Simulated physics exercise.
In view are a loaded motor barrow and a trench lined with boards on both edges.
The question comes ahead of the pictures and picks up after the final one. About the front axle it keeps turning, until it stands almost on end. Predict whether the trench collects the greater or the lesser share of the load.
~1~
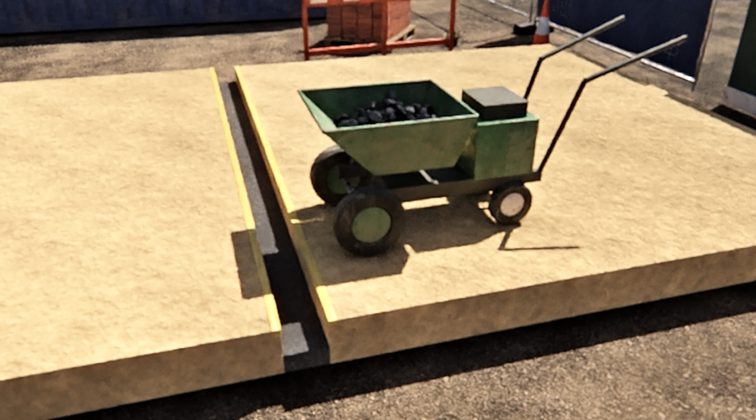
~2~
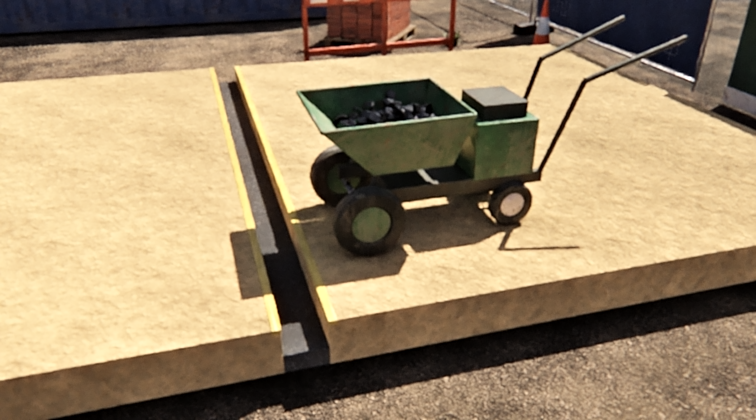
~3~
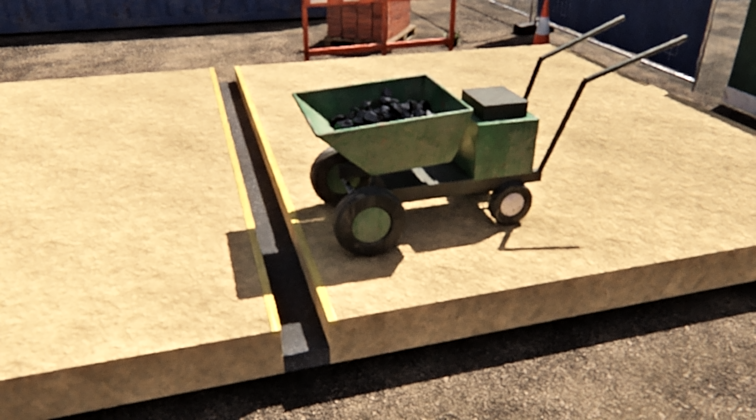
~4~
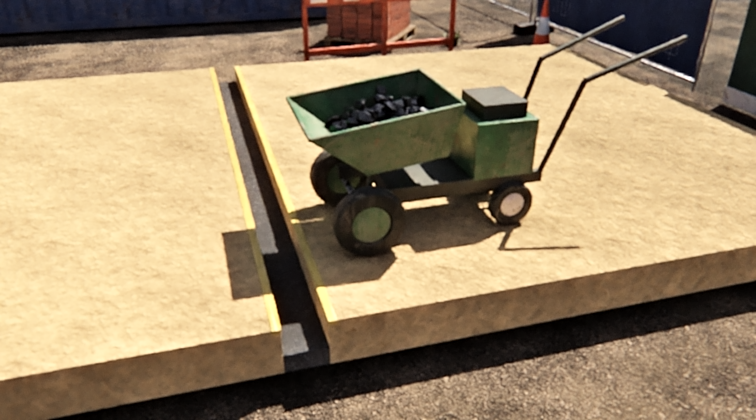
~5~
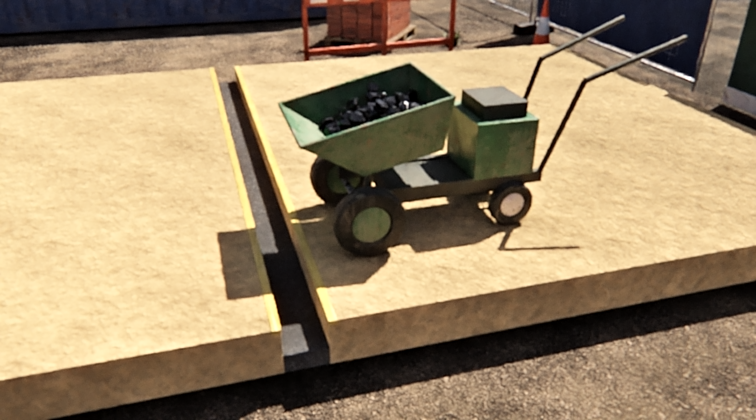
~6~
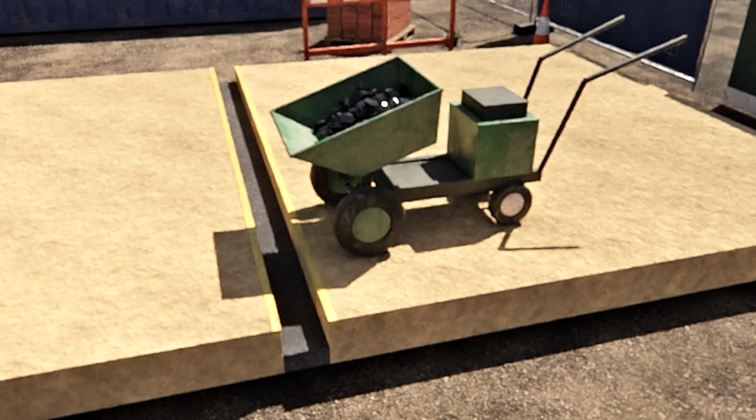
The share in the trench is below half.
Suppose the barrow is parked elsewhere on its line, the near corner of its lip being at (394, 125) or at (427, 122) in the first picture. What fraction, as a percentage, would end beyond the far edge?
You'd get 0 in a hundred the first time and 0 in a hundred the second.
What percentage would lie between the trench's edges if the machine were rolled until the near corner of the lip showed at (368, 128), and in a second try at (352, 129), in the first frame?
Well, you'd get roughly 80 per cent from the first place and roughly 50 per cent from the second.
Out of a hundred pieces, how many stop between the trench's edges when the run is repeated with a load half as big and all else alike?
Estimated share: Some 0 %.
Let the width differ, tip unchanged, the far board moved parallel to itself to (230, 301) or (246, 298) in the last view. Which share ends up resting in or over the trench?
I'd say some 70 in a hundred, followed by 40 in a hundred.
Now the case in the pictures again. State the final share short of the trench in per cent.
Roughly 0 per cent of the load.
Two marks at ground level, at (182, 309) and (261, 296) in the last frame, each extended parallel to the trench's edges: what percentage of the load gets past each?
10 % and 70 %, in that order.
Just after the last frame, skip tipped steeply; every one in the skip.
A moment on, skip tipped right over; roughly two thirds in the skip; roughly a third beyond it.
Further on, skip tipped right over; roughly a quarter in the skip; the larger part beyond it.
When it is over, skip tipped right over; roughly a quarter in the skip; just a few in or heaped over the trench; the larger part beyond it.
